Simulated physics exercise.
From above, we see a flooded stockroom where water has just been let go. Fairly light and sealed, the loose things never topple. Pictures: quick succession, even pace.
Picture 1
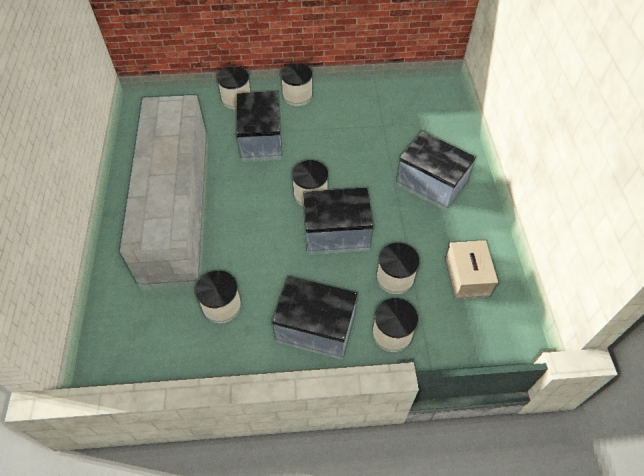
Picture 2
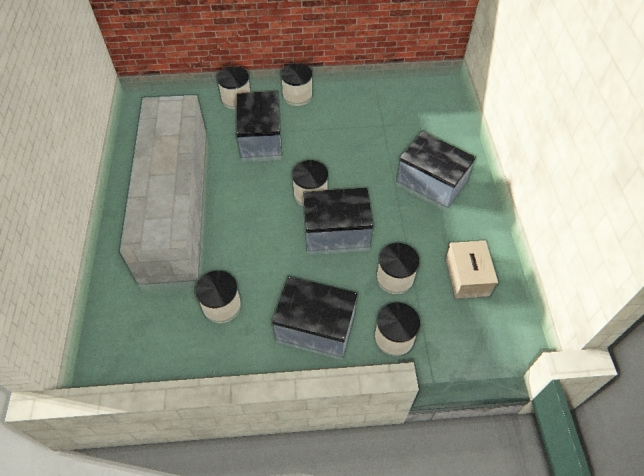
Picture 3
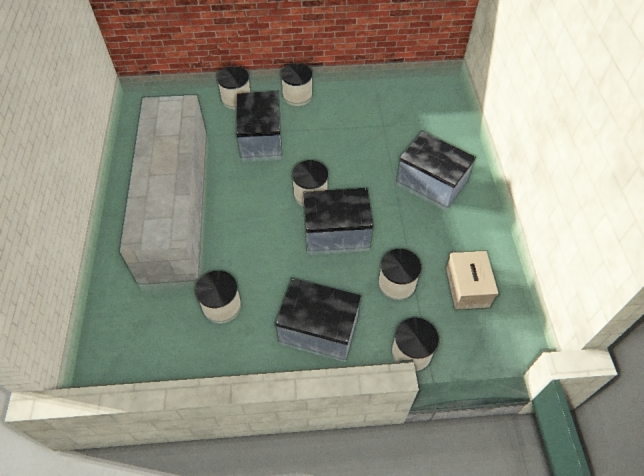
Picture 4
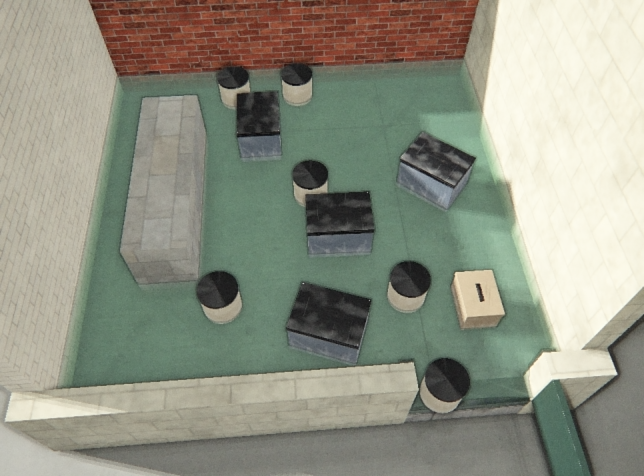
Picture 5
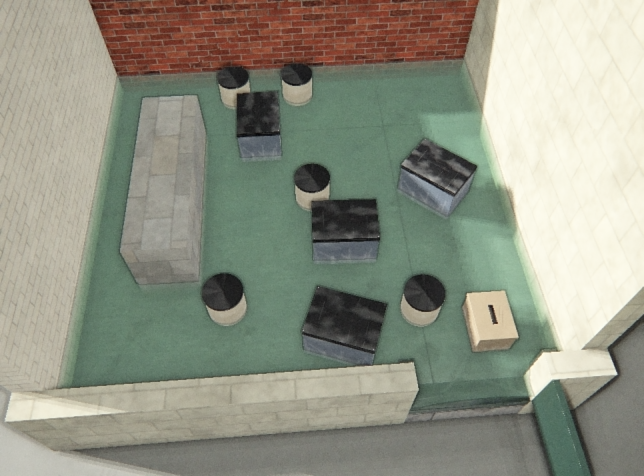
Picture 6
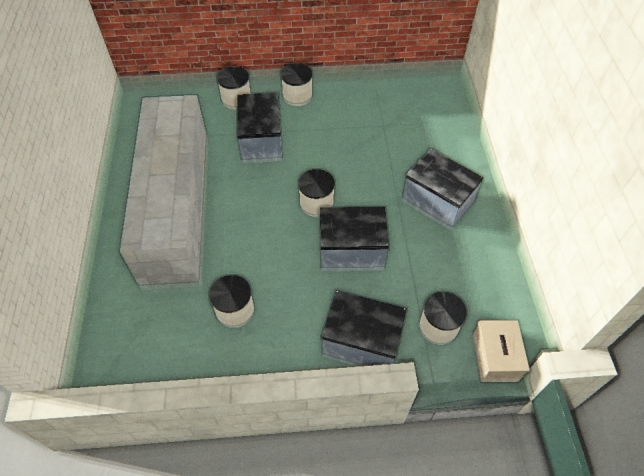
To begin with, round drums and boxes sit still in greenish water inside a walled room, and then a green gate at the lower right swings open. The nearest drum drifts into the opening and out of view, while the tan box and several neighbours shift slightly down and rightward.
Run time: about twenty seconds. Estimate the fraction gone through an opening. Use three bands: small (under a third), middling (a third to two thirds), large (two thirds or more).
Large.
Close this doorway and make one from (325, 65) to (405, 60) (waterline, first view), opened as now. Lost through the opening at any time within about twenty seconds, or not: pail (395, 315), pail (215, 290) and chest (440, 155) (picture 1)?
First never leaves, second never leaves, third escapes.
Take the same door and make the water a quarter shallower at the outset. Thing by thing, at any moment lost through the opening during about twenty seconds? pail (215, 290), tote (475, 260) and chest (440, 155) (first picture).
As listed: Escaped, escaped, escaped.
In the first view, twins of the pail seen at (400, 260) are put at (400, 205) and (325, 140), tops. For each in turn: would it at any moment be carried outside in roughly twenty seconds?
Exits, exits.
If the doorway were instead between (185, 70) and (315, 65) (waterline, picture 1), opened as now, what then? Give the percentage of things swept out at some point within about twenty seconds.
Something like 70 percent.
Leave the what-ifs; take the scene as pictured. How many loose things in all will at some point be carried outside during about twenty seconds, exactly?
My tally gives 8.
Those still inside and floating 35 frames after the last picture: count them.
So that is 3.
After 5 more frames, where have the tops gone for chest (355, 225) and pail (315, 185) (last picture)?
Around (407, 274) and (345, 215).
A moment on, 4 of 11 are out; 7 afloat.
Next, 6 of 11 are out; 5 afloat.
Later, 8 of 11 are out; 3 afloat.
In the end, 8 of 11 are out; 3 afloat.
